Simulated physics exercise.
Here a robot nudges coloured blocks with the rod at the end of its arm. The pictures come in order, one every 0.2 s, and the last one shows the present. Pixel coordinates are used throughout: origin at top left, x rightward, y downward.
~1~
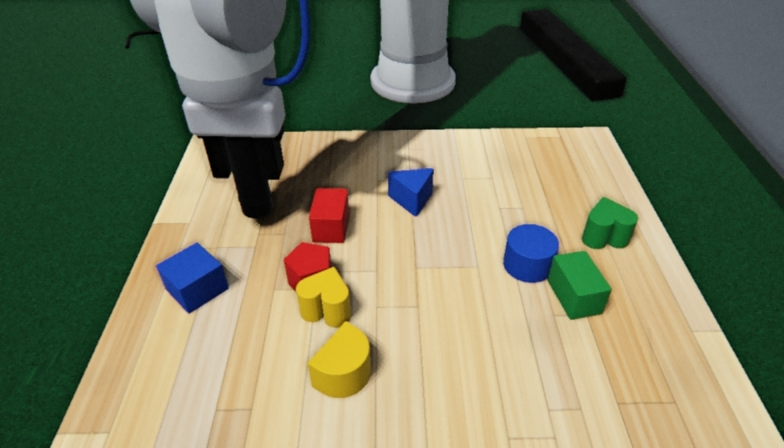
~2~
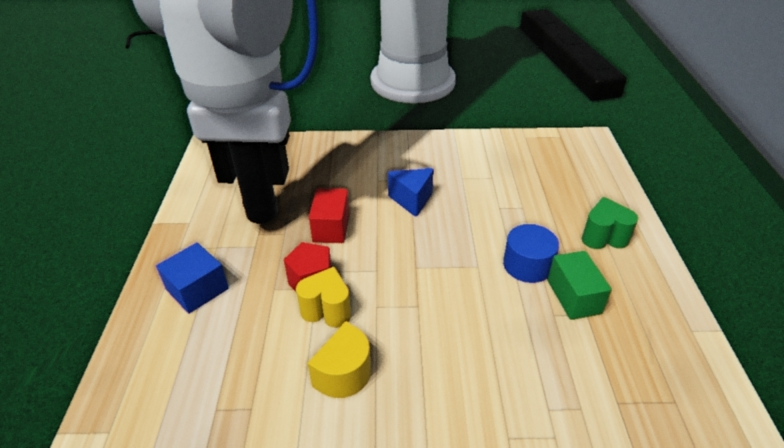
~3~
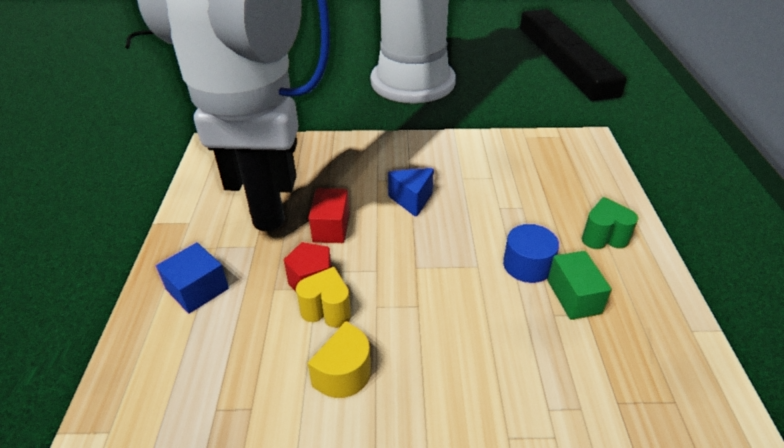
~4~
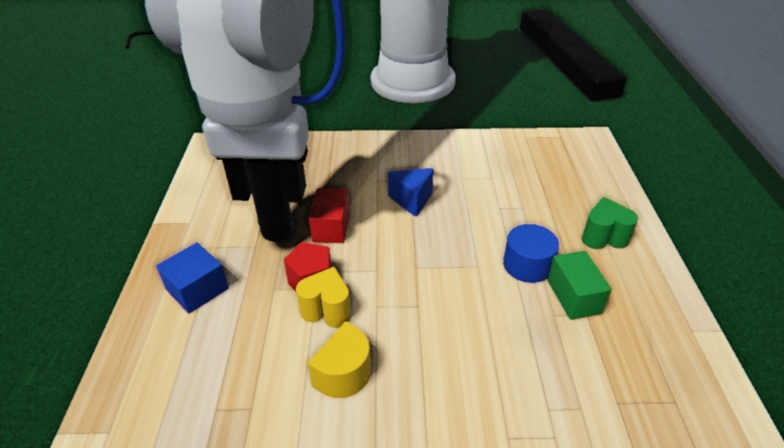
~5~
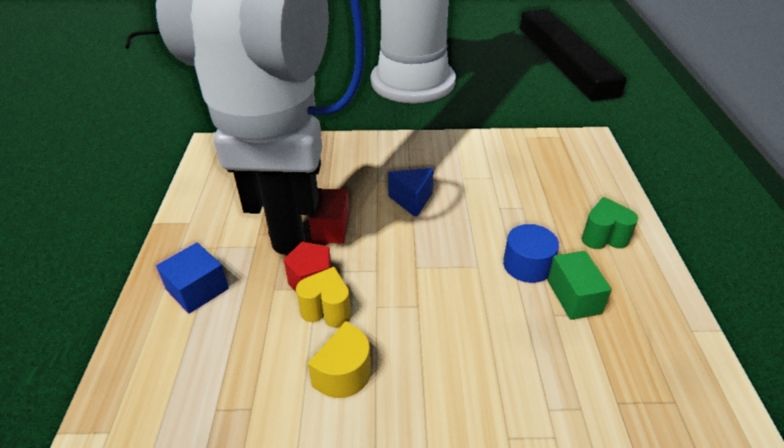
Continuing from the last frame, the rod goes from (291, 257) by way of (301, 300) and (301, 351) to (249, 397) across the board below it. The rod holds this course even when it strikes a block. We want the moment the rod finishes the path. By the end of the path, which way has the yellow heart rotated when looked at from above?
Looking down, it rotates anti-clockwise.
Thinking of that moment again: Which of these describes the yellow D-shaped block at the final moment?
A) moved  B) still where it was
A.
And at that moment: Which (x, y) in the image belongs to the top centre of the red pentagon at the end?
At (345, 301).
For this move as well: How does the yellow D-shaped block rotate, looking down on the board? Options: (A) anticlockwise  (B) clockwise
That would be B.
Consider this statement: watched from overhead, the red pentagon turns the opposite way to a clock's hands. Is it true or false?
The statement is true.
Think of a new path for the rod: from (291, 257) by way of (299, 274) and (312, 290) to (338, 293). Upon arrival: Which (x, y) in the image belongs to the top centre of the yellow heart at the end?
It should be at about (368, 323).
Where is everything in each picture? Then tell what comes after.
Lower end of the rod (258, 209), tops of blocks, red pentagon (308, 257), yellow heart (324, 286), red oblong block (329, 203), yellow D-shaped block (343, 350), in the first frame.
Rod (262, 215), blocks as before, in the second frame.
Rod (269, 222), blocks as before, in the third frame.
Rod (278, 232), blocks as before, in the fourth frame.
Rod (289, 244), red pentagon (308, 257), yellow heart (324, 286), red oblong block (329, 203), yellow D-shaped block (343, 350), in the fifth frame.
The first path, step by step. One third of the way, rod (298, 288); red pentagon (332, 287); yellow heart (354, 315); yellow D-shaped block (349, 358), turned 30° clockwise.
Two thirds of the way, rod (298, 338); red pentagon (345, 301), turned 30° anticlockwise; yellow heart (377, 325), turned 20° anticlockwise; yellow D-shaped block (353, 361), turned 50° clockwise.
At the end, rod (245, 385); red pentagon (345, 301), turned 30° anticlockwise; yellow heart (377, 325), turned 20° anticlockwise; red oblong block not moved; yellow D-shaped block (353, 361), turned 50° clockwise.
